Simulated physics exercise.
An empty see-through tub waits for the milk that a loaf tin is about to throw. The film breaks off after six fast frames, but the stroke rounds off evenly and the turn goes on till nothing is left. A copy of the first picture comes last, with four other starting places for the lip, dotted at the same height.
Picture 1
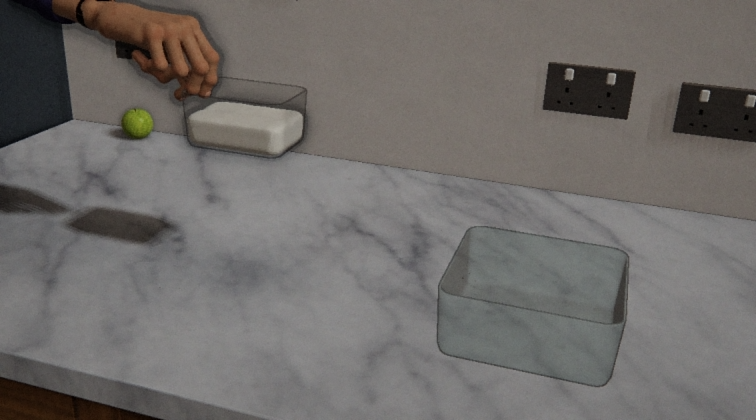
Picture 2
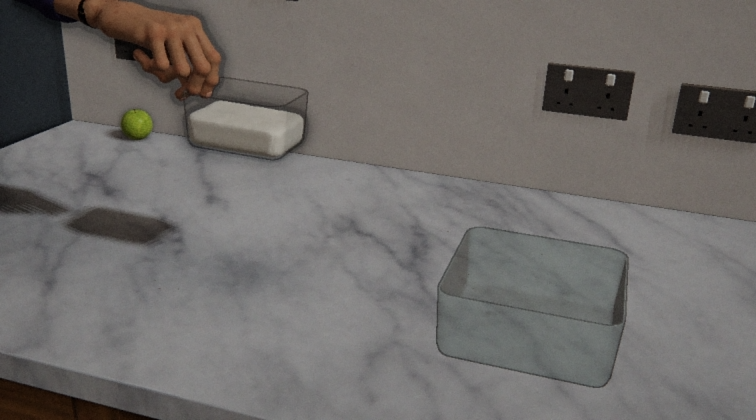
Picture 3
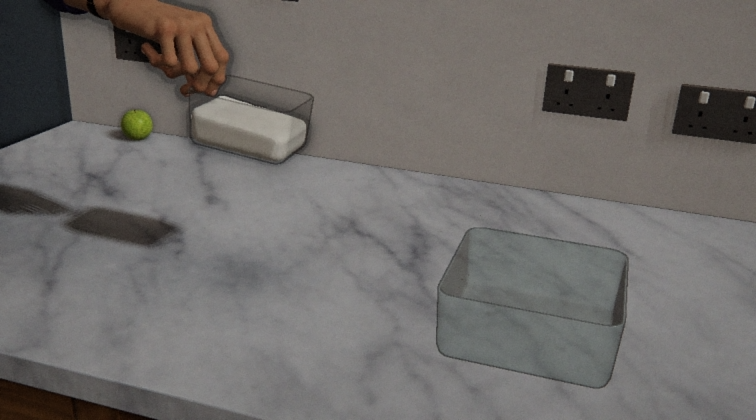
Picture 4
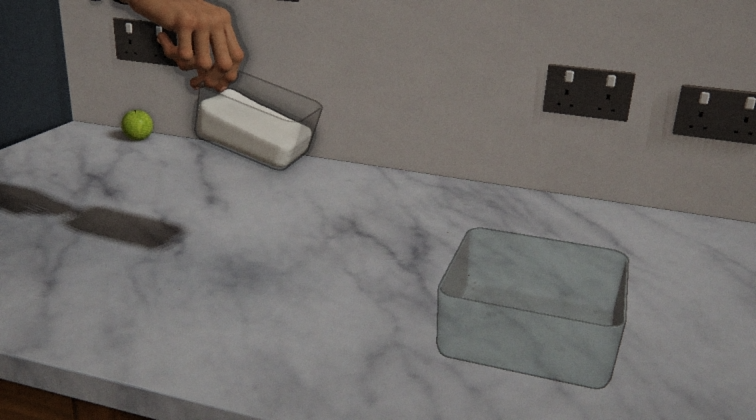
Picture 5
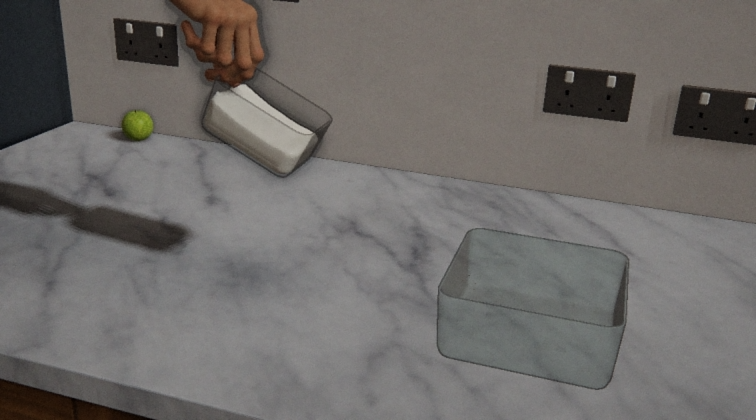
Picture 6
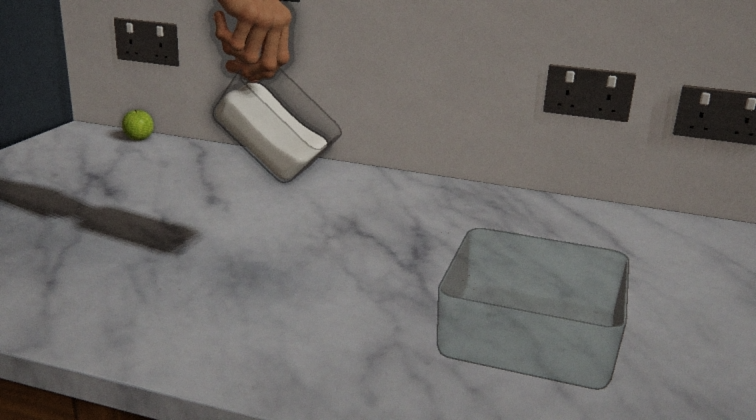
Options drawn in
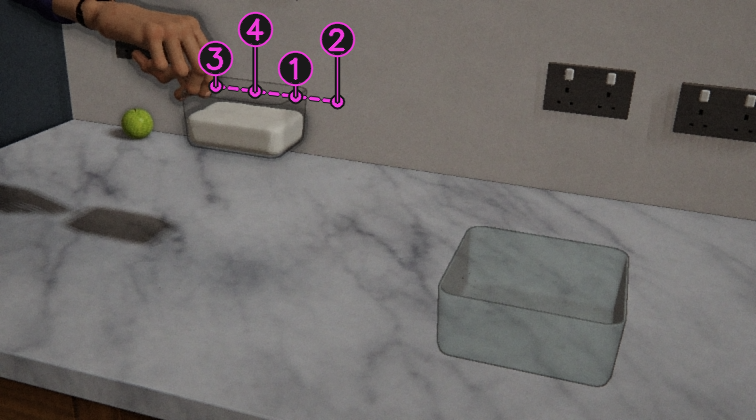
A clear container of white milk sat by a green ball on a marble counter, then a hand lifted it and moved it right, tilting it steadily toward the right, while an empty see-through tub stayed still.
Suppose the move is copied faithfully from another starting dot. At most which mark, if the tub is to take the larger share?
Take 2.
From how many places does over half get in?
One.
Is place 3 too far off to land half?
Yes, that goes wrong.
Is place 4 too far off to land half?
Yes.
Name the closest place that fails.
1.
On the marked copy, 1 at (295, 96); 2 at (337, 101); 3 at (215, 86); 4 at (255, 91).
For place 1, about 7 % lands in the tub, 89 % falls short and 4 % goes beside or beyond.
For place 2, about 72 % lands in the tub, 9 % falls short and 19 % goes beside or beyond.
For place 3, about 0 % lands in the tub, 100 % falls short.
For place 4, about 0 % lands in the tub, 98 % falls short.
